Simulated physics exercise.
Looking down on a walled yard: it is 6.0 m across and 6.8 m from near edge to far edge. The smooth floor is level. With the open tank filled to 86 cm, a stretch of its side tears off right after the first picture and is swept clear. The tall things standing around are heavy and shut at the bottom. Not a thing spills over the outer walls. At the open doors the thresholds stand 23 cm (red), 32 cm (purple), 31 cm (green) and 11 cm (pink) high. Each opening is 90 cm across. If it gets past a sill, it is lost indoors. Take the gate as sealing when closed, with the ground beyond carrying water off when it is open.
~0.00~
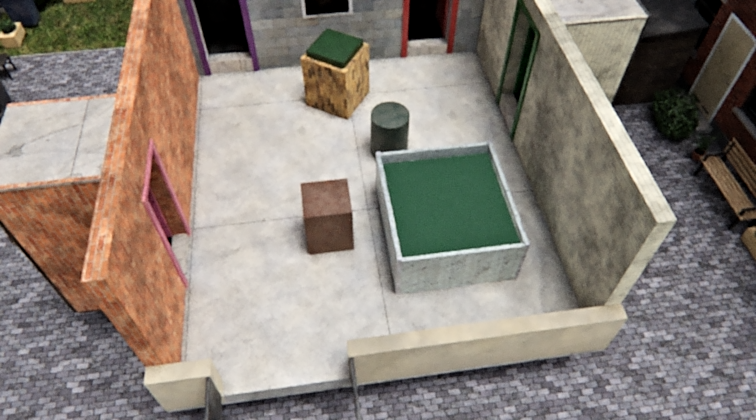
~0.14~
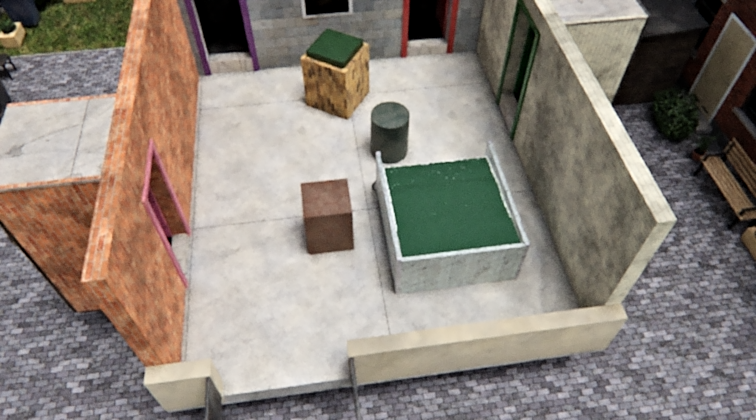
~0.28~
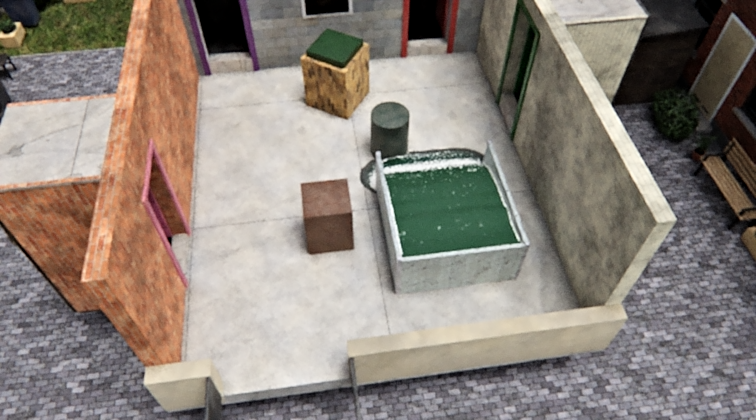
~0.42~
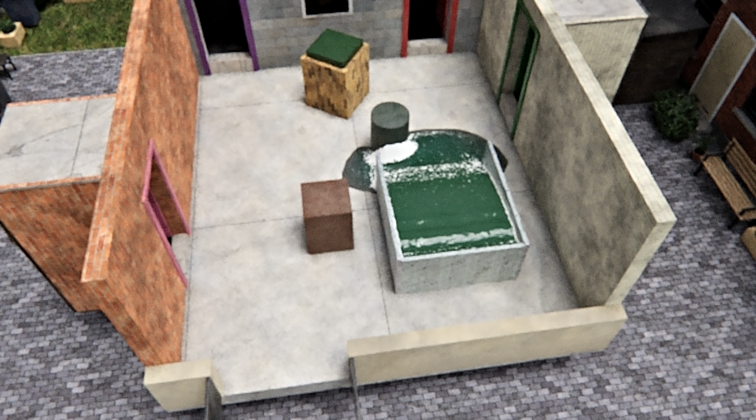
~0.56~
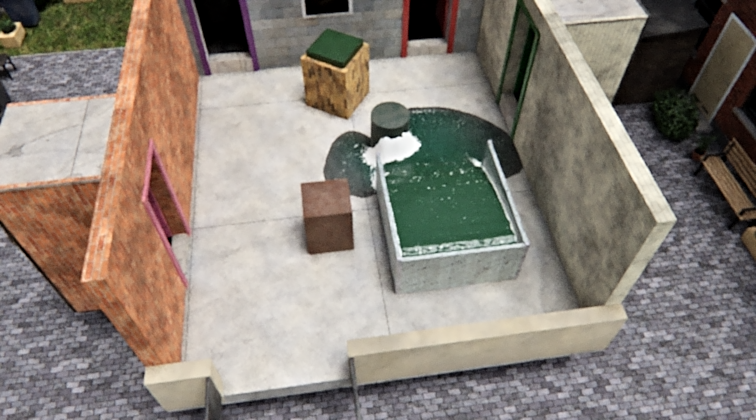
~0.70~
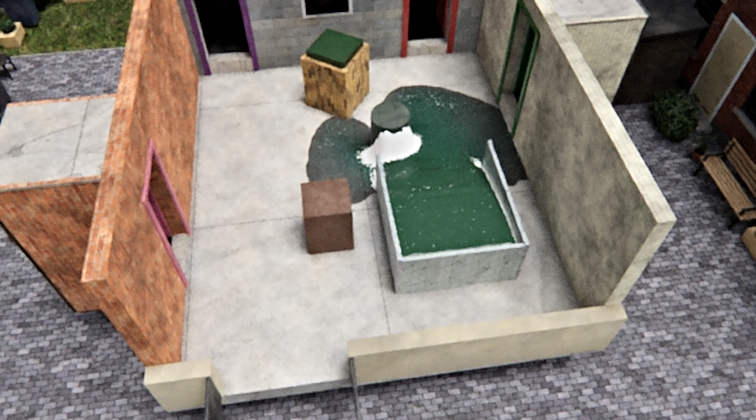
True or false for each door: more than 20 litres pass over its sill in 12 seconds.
Per door: The red door: True; the purple door: False; the green door: False; the pink door: False.
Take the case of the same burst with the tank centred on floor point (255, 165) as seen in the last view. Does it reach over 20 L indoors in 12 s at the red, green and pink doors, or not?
Red: Within limit; green: Within limit; pink: Within limit.
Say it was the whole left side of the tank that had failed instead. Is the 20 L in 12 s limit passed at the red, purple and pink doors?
Outcomes - red: Not exceeded, purple: Not exceeded, pink: Exceeded.
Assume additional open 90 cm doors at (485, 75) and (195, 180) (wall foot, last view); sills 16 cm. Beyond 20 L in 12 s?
Taking them in order, the first gets enough and the second too little.
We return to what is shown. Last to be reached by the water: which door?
That would be the pink door.
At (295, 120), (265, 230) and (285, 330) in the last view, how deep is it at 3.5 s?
3, 1, 0 cm.
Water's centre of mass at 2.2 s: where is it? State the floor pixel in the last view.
Centre: Roughly (412, 148) px.
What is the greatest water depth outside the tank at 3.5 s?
Max depth: About 36 centimetres.
After 1.4 s water covers 45 % of the floor and is deepest (52 cm) near (401, 169); red door 40 cm at the sill, 21 L in, purple door not reached, green door 20 cm at the sill, 0 L in, pink door not reached.
After 2.2 s water covers 60 % of the floor and is deepest (54 cm) near (475, 56); red door 43 cm at the sill, 81 L in, purple door 6 cm at the sill, 0 L in, green door 30 cm at the sill, 1 L in, pink door not reached.
After 3.5 s water covers 65 % of the floor and is deepest (36 cm) near (344, 67); red door 27 cm at the sill, 145 L in, purple door 19 cm at the sill, 0 L in, green door 16 cm at the sill, 2 L in, pink door 6 cm at the sill, 0 L in.
After 7.0 s water covers 85 % of the floor and is deepest (28 cm) near (181, 385); red door 12 cm at the sill, 151 L in, purple door 12 cm at the sill, 0 L in, green door 11 cm at the sill, 2 L in, pink door 9 cm at the sill, 1 L in.
After 12.0 s water covers 95 % of the floor and is deepest (11 cm) near (419, 297); red door 6 cm at the sill, 151 L in, purple door 8 cm at the sill, 0 L in, green door 6 cm at the sill, 2 L in, pink door 7 cm at the sill, 1 L in.
